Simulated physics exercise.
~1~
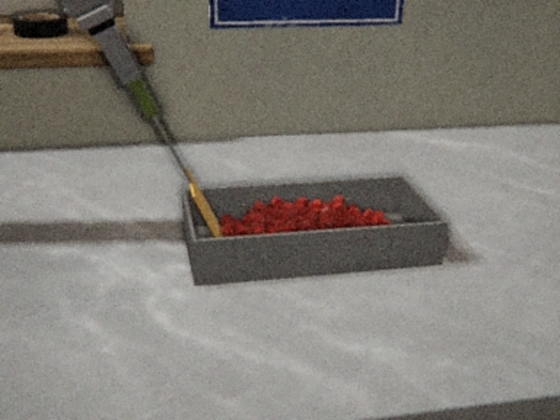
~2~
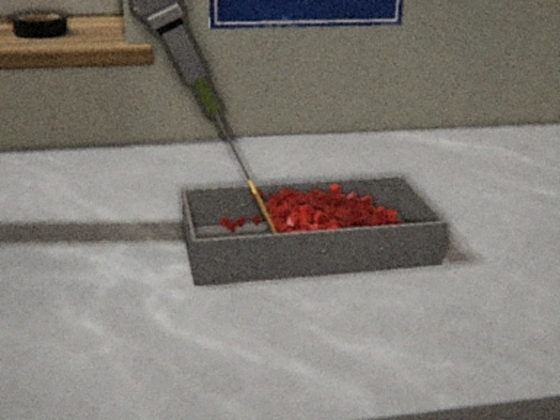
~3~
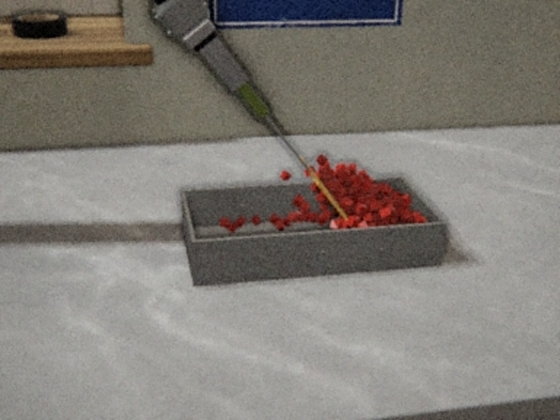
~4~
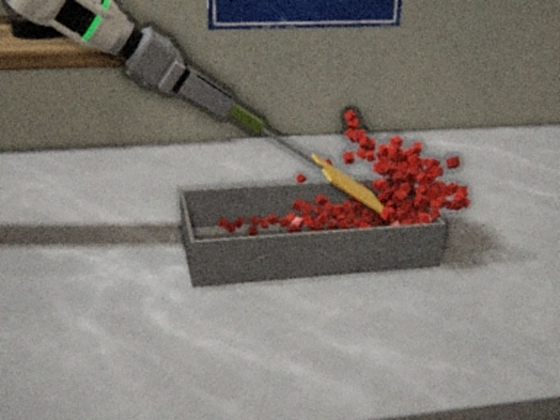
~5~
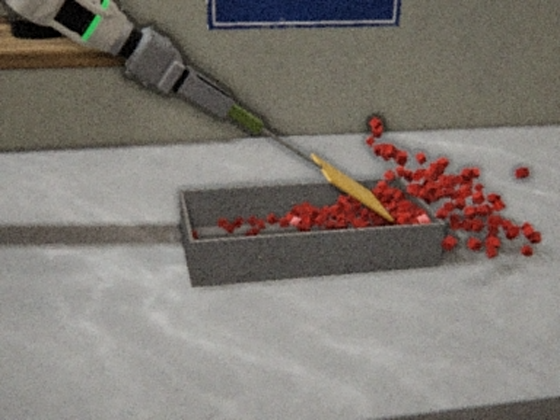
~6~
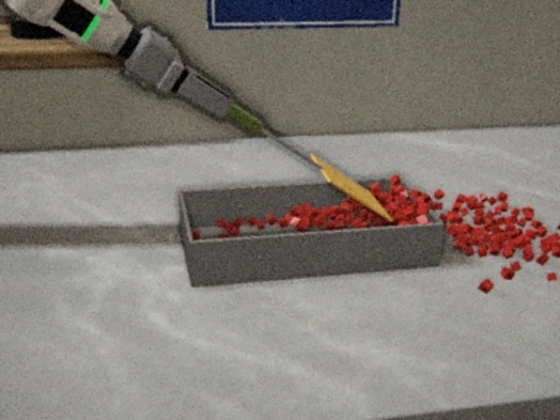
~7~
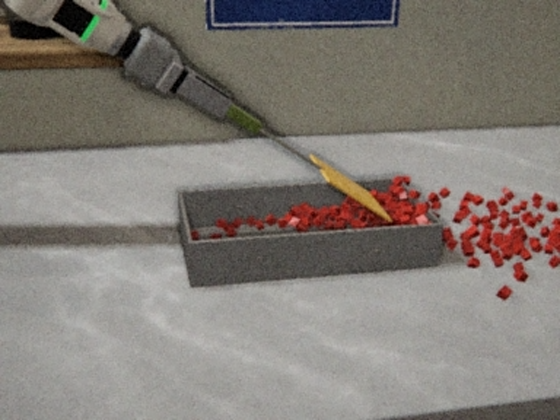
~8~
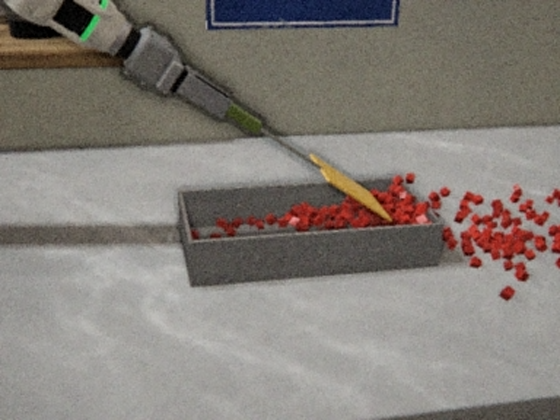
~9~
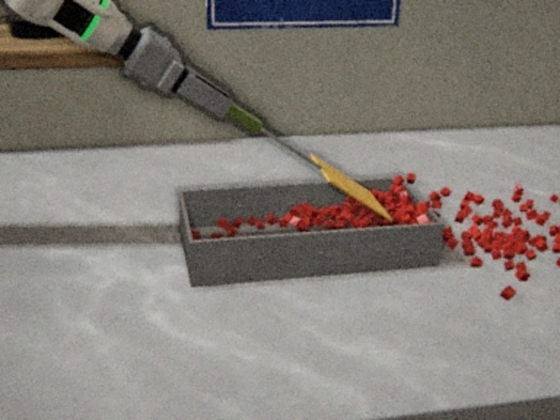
A robot arm holding a turner with a yellowish blade reaches in from the upper left over a pale, marbled table top, seen from the front and slightly above in a gently swaying view. A grey rectangular roasting tin stands in the middle, heaped with small red vegetable dice. The blade sweeps right through the tin, bunching the dice against the far end. It then tilts and lifts, flinging many over the right rim. They scatter and tumble across the table, while the tin stays put. The turner stops, leaving most dice inside and a large share strewn to the right.
